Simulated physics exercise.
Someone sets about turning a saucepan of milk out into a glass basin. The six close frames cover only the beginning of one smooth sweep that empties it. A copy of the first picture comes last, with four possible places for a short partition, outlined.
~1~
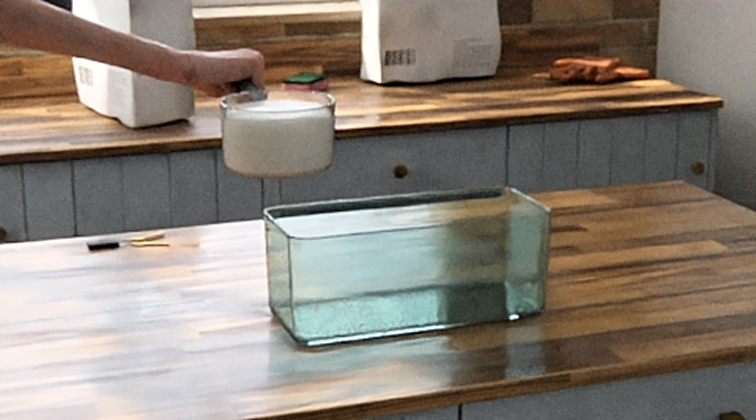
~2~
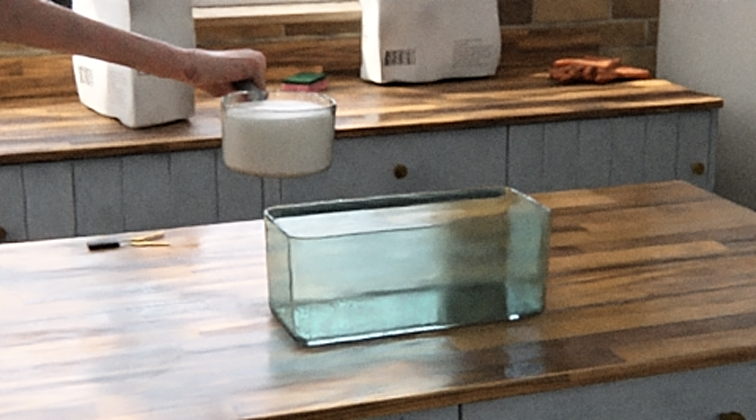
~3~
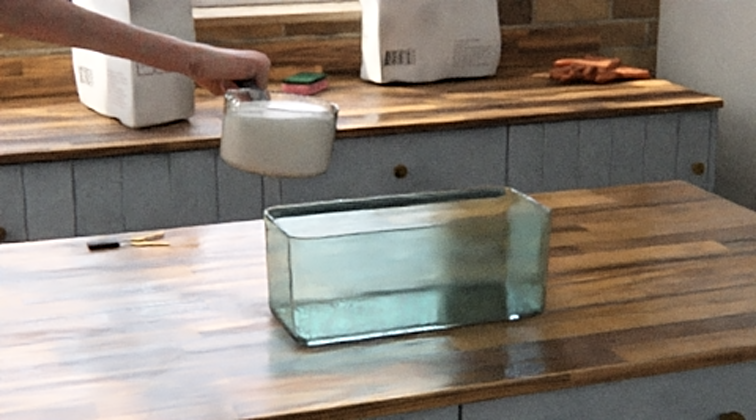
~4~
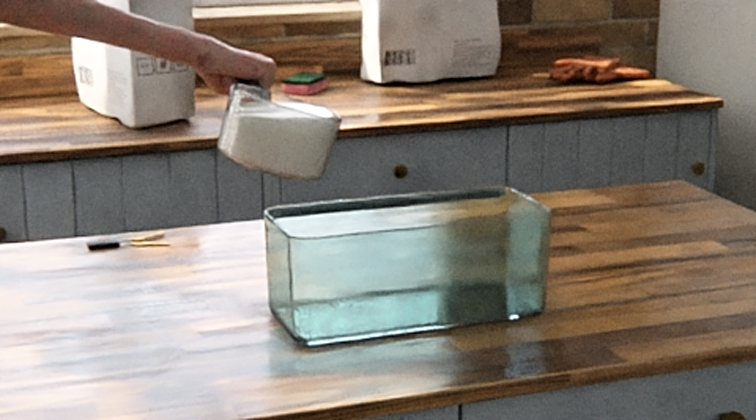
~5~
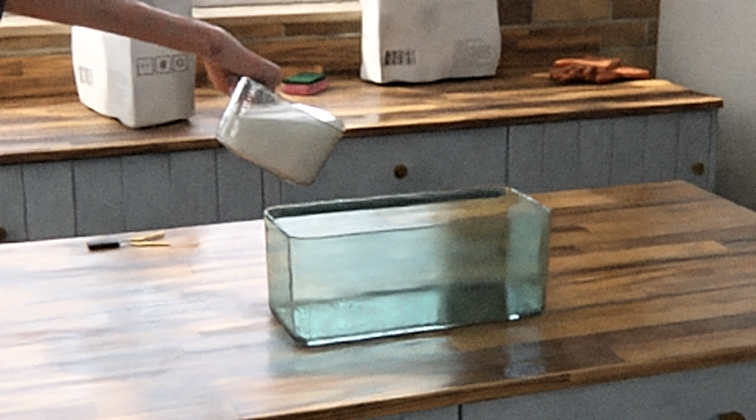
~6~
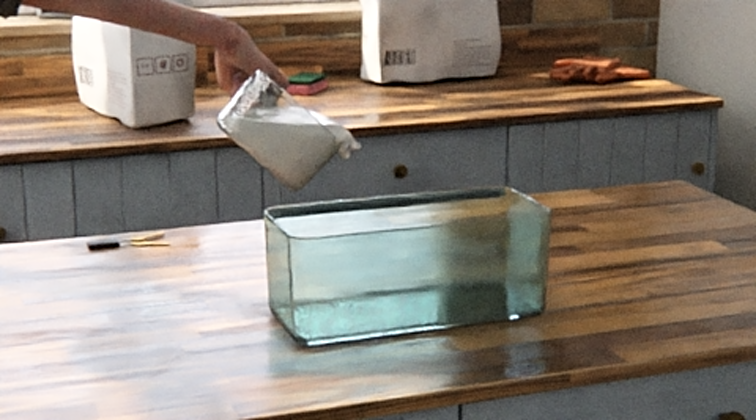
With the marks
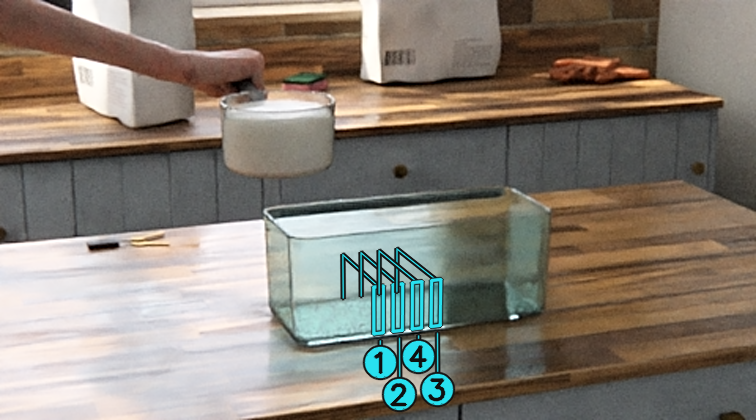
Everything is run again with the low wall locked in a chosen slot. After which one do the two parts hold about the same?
The best slot is 2.
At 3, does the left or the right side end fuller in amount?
More ends on the left.
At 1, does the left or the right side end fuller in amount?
More ends on the right.
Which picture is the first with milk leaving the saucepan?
Picture 5.
In cyan, 1 at (380, 340); 2 at (399, 337); 3 at (437, 333); 4 at (418, 335).
With 1, about 14 % ends left of the wall and 85 % right of it.
With 2, about 51 % ends left of the wall and 48 % right of it.
With 3, about 93 % ends left of the wall and 5 % right of it.
With 4, about 87 % ends left of the wall and 11 % right of it.
